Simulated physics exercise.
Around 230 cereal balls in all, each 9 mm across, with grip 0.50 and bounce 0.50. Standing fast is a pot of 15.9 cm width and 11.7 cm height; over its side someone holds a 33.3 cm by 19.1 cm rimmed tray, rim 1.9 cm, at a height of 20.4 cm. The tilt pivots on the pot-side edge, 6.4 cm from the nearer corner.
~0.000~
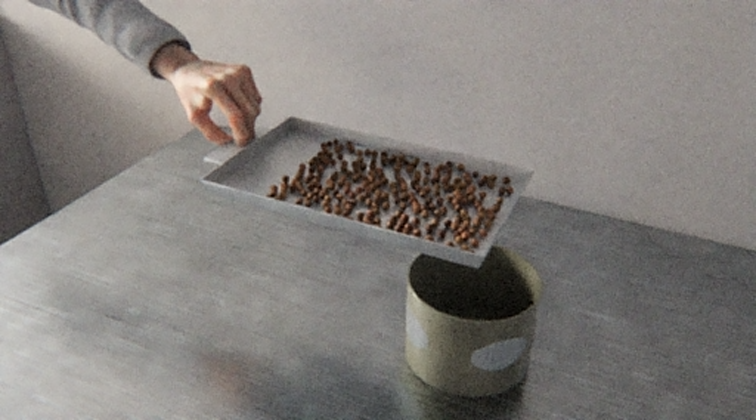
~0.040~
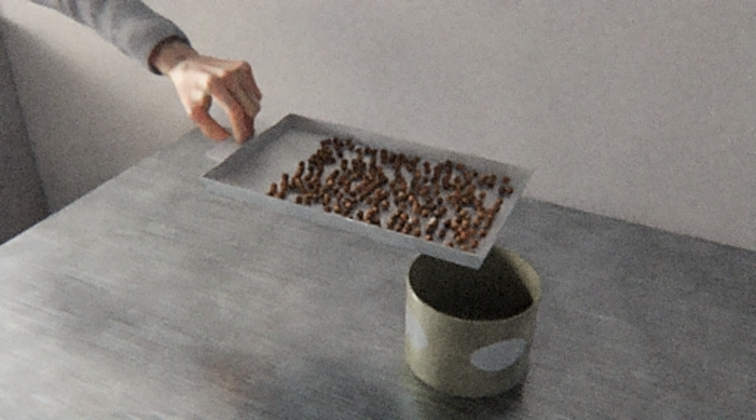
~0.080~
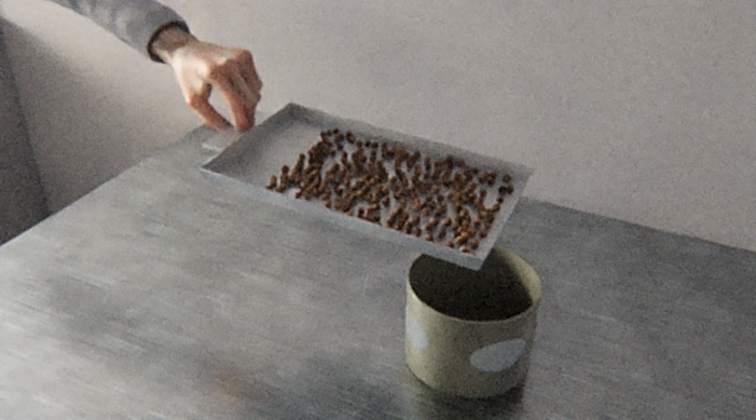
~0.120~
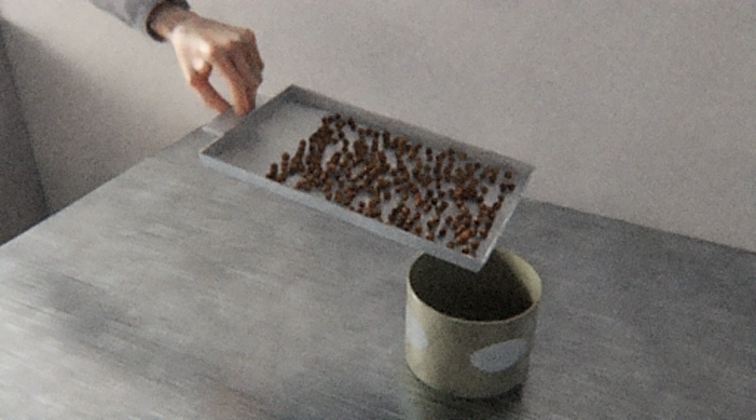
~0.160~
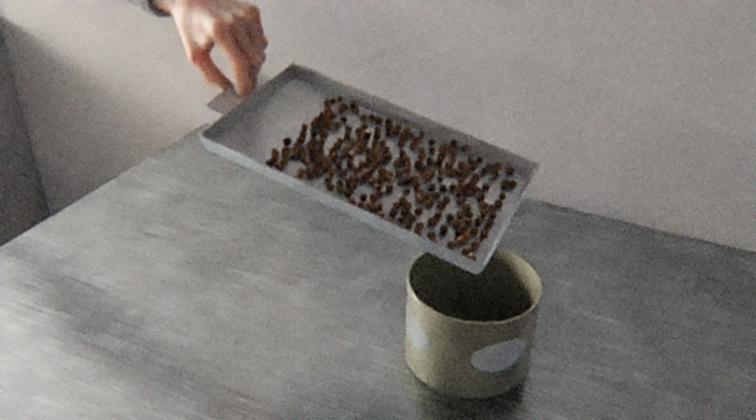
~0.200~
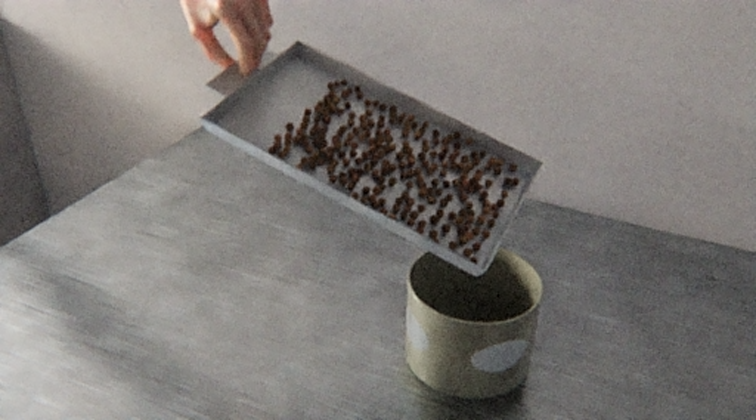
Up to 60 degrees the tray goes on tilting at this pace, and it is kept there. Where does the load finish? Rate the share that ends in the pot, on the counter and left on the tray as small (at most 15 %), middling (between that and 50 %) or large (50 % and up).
Pot - small, counter - middling, tray - large.
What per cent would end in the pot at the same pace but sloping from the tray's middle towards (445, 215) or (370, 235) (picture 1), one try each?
Near 0 and 0 per cent, in that order.
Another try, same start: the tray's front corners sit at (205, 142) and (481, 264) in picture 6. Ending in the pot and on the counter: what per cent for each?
Pot 0, counter 30.
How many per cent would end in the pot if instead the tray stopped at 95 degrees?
The pot would get around 0 per cent.
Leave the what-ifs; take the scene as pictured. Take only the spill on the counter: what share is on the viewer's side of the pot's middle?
Estimate: Close to 100 per cent of the pieces.
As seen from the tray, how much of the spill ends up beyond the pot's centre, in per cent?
About 100 percent of the spill.
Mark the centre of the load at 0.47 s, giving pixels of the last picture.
Approximately (458, 188) in the final picture.
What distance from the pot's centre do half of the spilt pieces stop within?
That comes to near 18 cm.
After 0.36 s, tilt 41 degrees; the tray holds 100 %, the pot 0 %.
After 0.47 s, tilt 55 degrees; the tray holds 100 %, the pot 0 %.
After 0.71 s, tilt 60 degrees; the tray holds 80 %, the pot 0 %.
By 1.6 s all is still; pot 0 %, counter 40 %, tray 60 %.
